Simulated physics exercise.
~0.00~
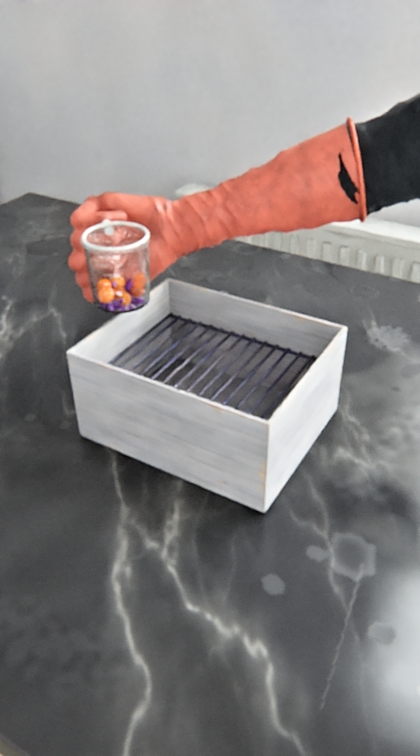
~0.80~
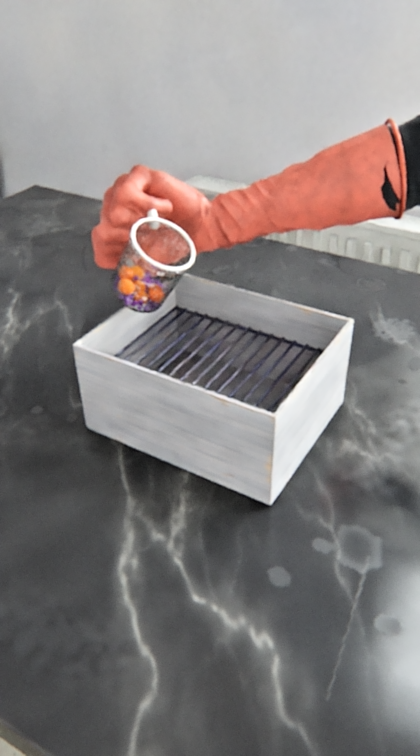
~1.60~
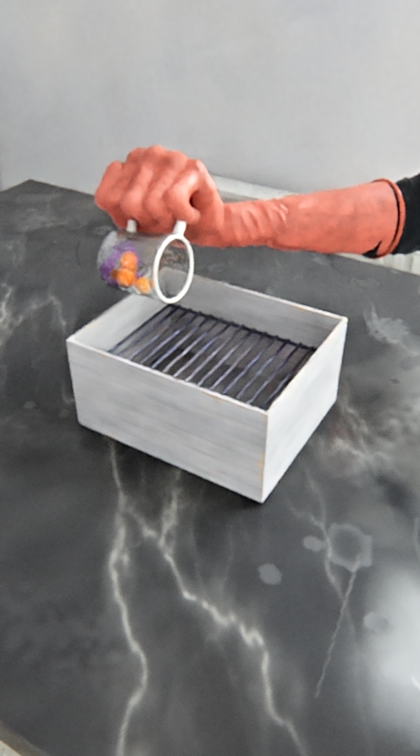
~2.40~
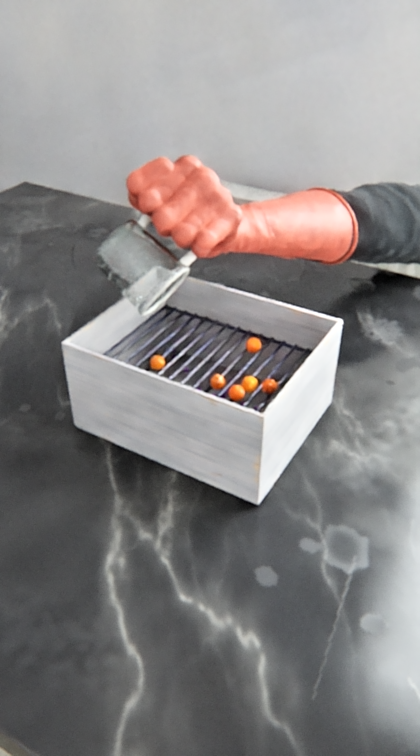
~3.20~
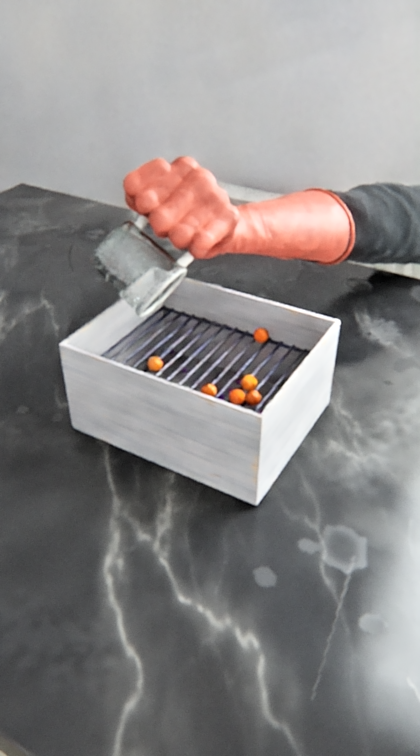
The video shows a hand in an orange-red rubber glove tipping a clear cup of orange and purple pieces over a pale box with dark wires across it; the pieces spill out, and the orange ones stay on the wires while the purple ones pass through beneath.
